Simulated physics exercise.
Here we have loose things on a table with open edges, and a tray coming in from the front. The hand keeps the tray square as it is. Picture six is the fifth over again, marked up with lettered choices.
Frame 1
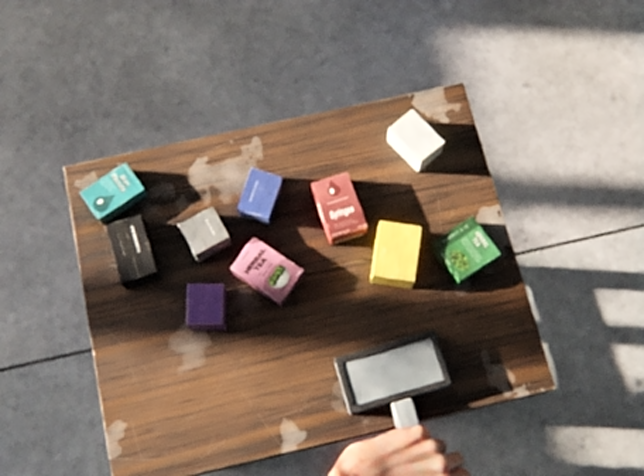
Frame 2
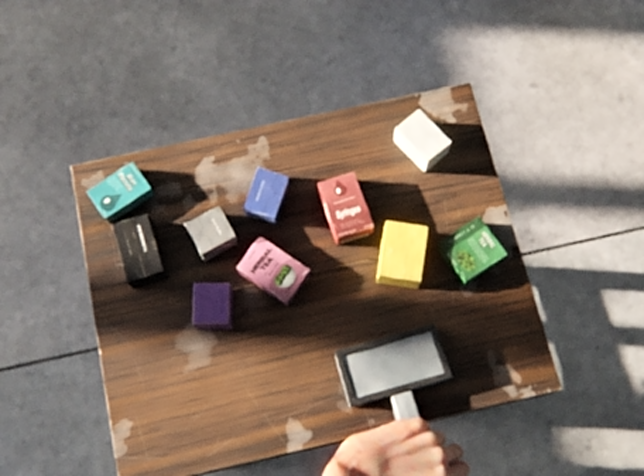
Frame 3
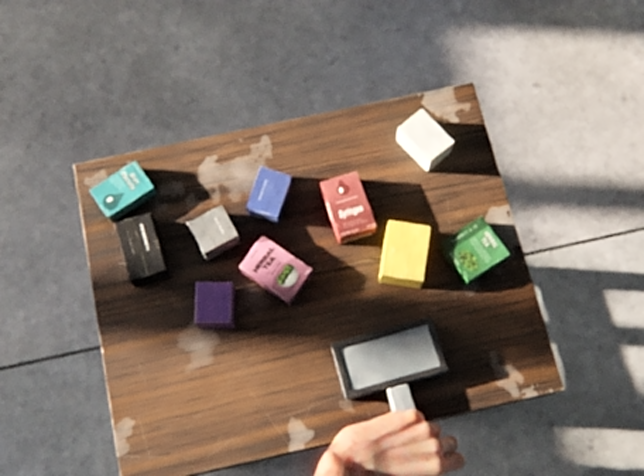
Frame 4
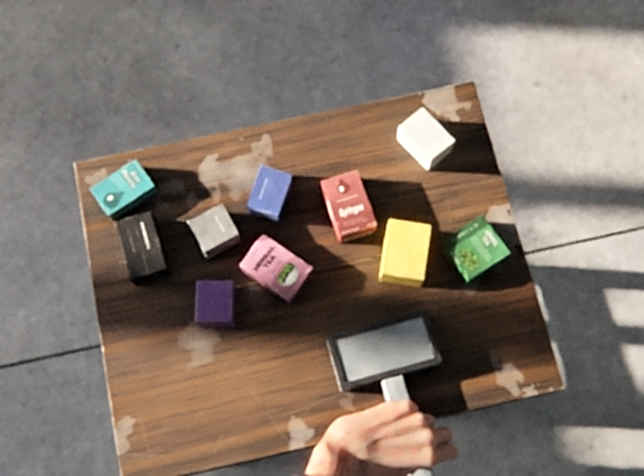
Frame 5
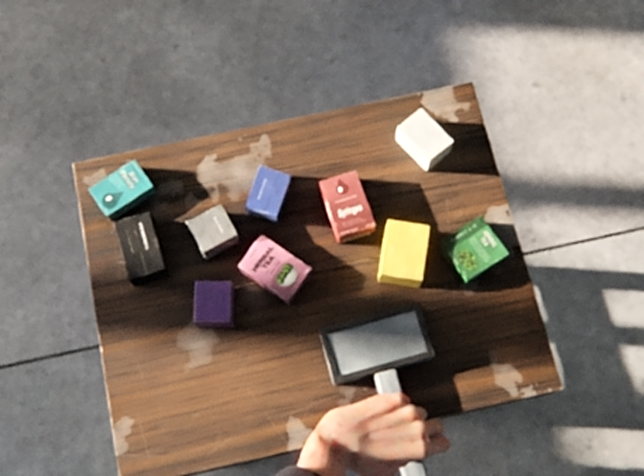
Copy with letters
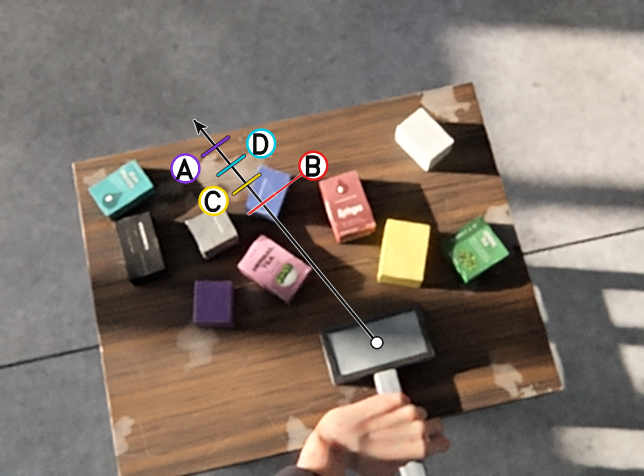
A worn wooden table stands on a grey concrete floor in patchy sunlight, seen from above. Small boxes and blocks sit across it, turquoise, black, grey and purple at left, blue, pink and red around the middle, yellow, green and white at right. A hand at the near edge slides a grey, dark-rimmed tray slightly forward and left, while the view shifts a little at first.
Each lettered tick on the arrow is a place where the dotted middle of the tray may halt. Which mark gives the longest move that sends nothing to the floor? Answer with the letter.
Up to mark C.
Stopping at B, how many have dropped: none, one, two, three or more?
The count is none.
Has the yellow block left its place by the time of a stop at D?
Yes.
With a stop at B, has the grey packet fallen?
No.
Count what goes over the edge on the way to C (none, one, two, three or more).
The count is none.
On the marked copy, A at (215, 147); B at (262, 203); C at (247, 184); D at (231, 165); the arrow from (377, 343) to (194, 121); the white dot at (377, 343).
Taking C. A third of the way, tray (328, 286); grey packet (207, 226); yellow block (399, 237).
Two thirds of the way, tray (282, 229); turquoise packet (115, 187); grey packet (153, 189).
When it is over, tray (248, 188); turquoise packet (78, 182); blue box (248, 146); nothing has fallen.
As for the rest, A drops the blue box and turquoise packet; B is safe but short; D drops the turquoise packet.
